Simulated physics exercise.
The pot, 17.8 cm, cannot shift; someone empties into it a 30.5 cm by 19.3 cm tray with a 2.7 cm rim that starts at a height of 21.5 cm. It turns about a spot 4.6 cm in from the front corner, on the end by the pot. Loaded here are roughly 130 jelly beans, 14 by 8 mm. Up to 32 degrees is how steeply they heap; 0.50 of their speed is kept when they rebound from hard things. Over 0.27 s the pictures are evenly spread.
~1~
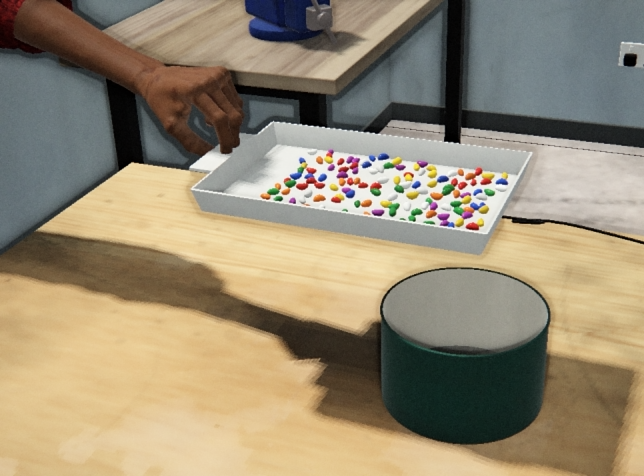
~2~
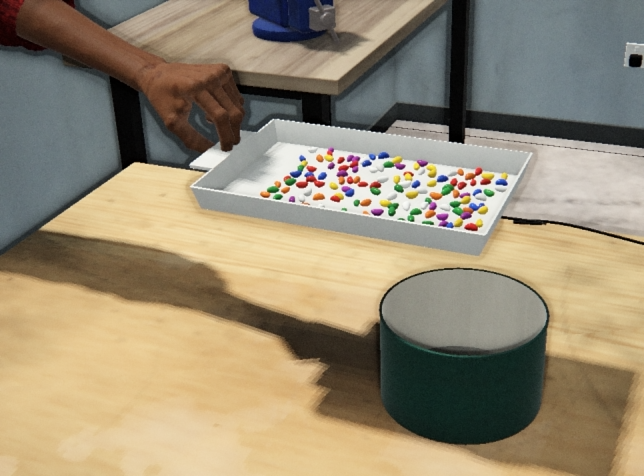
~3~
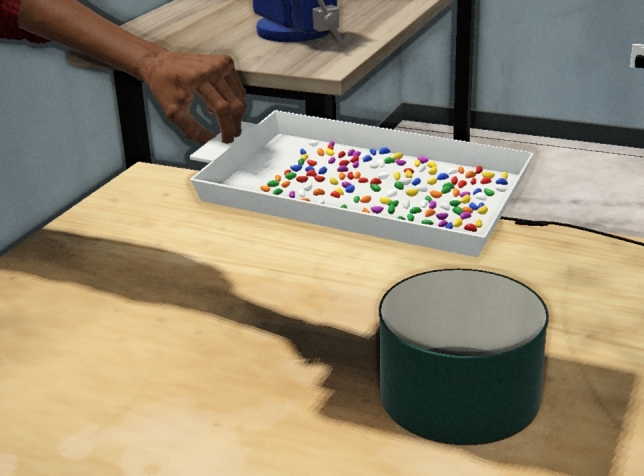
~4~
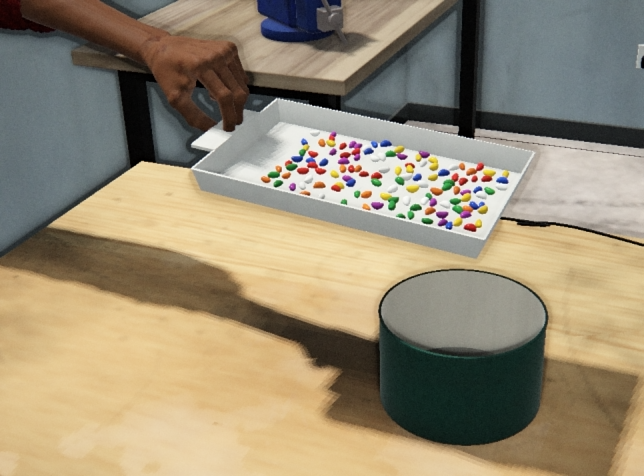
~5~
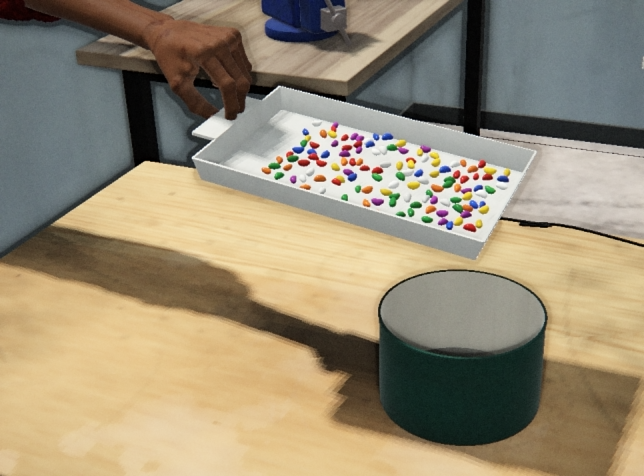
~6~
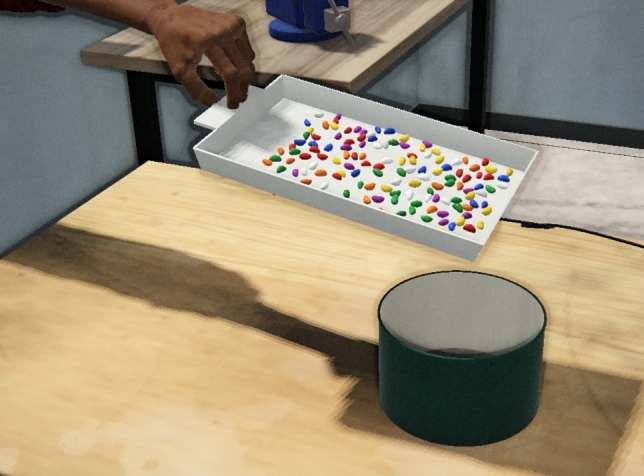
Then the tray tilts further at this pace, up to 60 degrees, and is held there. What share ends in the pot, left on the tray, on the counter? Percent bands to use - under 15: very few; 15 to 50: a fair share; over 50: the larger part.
Pot - very few, left on the tray - the larger part, counter - very few.
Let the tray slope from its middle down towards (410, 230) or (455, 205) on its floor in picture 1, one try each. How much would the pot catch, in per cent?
0 and 0 %.
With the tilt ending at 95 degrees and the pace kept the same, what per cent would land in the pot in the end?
Share in the pot: Around 25 %.
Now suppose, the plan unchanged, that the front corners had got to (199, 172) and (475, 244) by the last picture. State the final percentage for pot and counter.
Pot 0; counter 5.
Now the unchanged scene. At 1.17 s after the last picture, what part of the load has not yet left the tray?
Close to 95 in a hundred parts of the load.
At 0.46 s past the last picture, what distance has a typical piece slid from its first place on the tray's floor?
It has moved some 8 cm from its start.
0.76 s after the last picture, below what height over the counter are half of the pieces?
About 26 centimetres.
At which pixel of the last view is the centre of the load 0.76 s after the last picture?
Estimated centre of load: Around (482, 200).
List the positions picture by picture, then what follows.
Tray tilt 0 degrees, front corners at (200, 187) and (481, 229); middle of the pieces at (399, 189); pot at (465, 308), in the first picture.
Tray tilt 1 degrees, front corners at (199, 185) and (480, 230); middle of the pieces at (398, 188), in the second picture.
Tray tilt 3 degrees, front corners at (200, 178) and (479, 232); middle of the pieces at (399, 185), in the third picture.
Tray tilt 5 degrees, front corners at (200, 167) and (479, 234), lowest corner right front; middle of the pieces at (399, 180), in the fourth picture.
Tray tilt 8 degrees, front corners at (201, 157) and (479, 236), lowest corner right front; middle of the pieces at (400, 176), in the fifth picture.
Tray tilt 11 degrees, front corners at (203, 147) and (479, 239), lowest corner right front; middle of the pieces at (401, 172); pot at (461, 311), in the sixth picture.
Then, 0.46 s after the last picture, tilt 34 degrees; the tray holds 100 %, the pot 0 %.
Then, 0.76 s after the last picture, tilt 50 degrees; the tray holds 100 %, the pot 0 %.
Then, 1.17 s after the last picture, tilt 60 degrees; the tray holds 95 %, the pot 0 %.
In the end, pot 0 %, tray 95 %, counter 5 %.
